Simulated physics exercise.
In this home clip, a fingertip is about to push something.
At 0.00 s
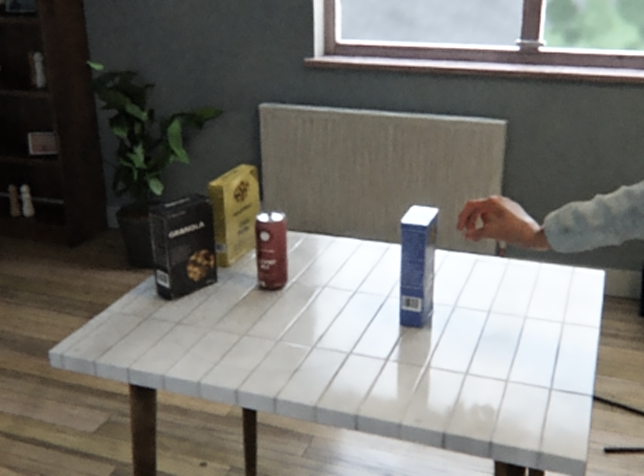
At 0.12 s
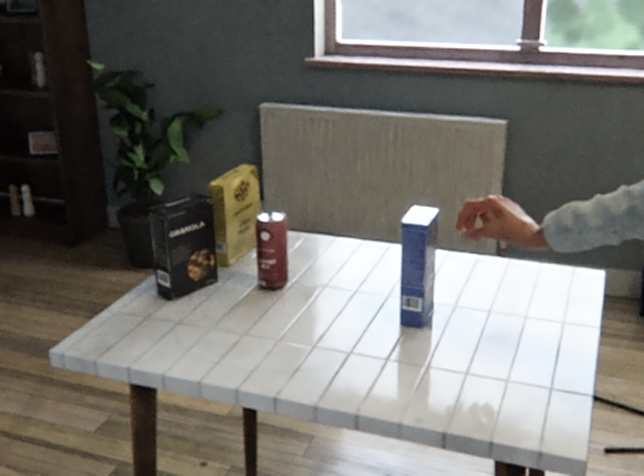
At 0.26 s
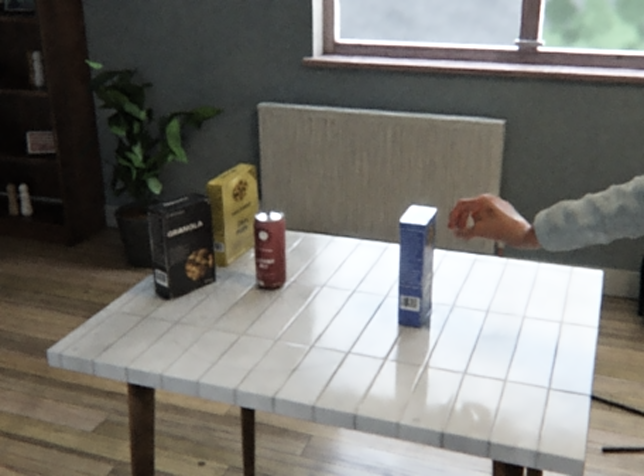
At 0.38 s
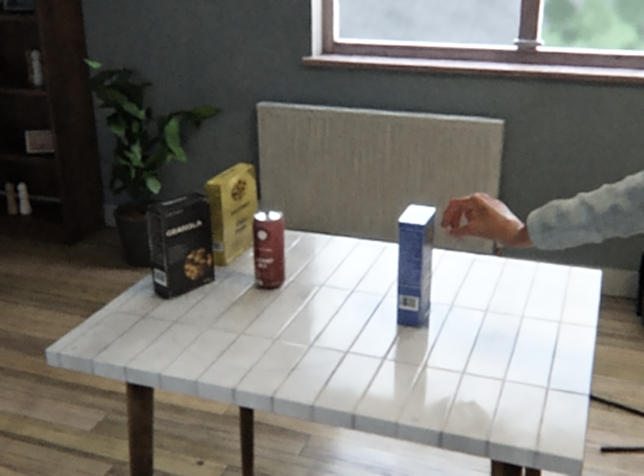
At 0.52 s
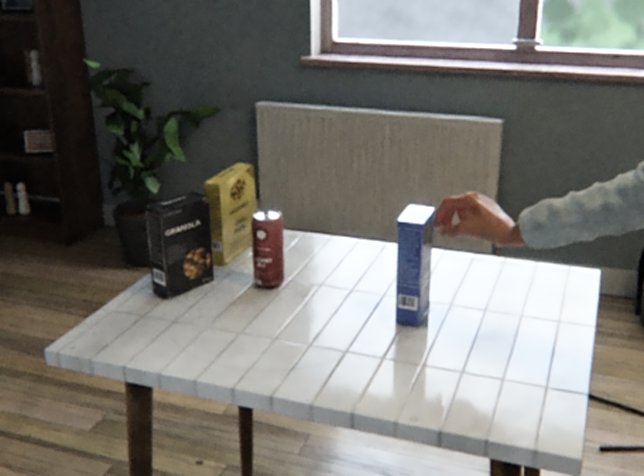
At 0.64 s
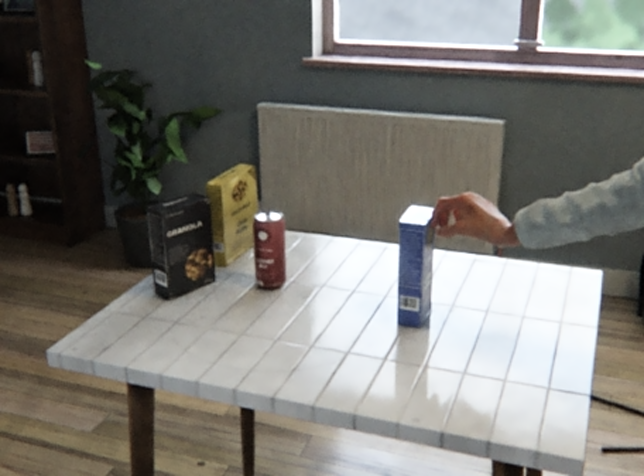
A hand reaching slightly left to the top of a blue box on a white tiled table, other packages standing still.
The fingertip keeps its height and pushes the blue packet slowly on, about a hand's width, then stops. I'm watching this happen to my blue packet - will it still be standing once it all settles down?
No - keels over.
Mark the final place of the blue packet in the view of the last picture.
It finishes at around (343, 294).
After 1.54 s, blue packet tipped 47° from how it was near (372, 268).
After 1.64 s, blue packet on its side near (347, 294).
At rest (3.0 s), tipped over on the table, blue packet. Seen from the same camera at the end, blue packet near (343, 294).
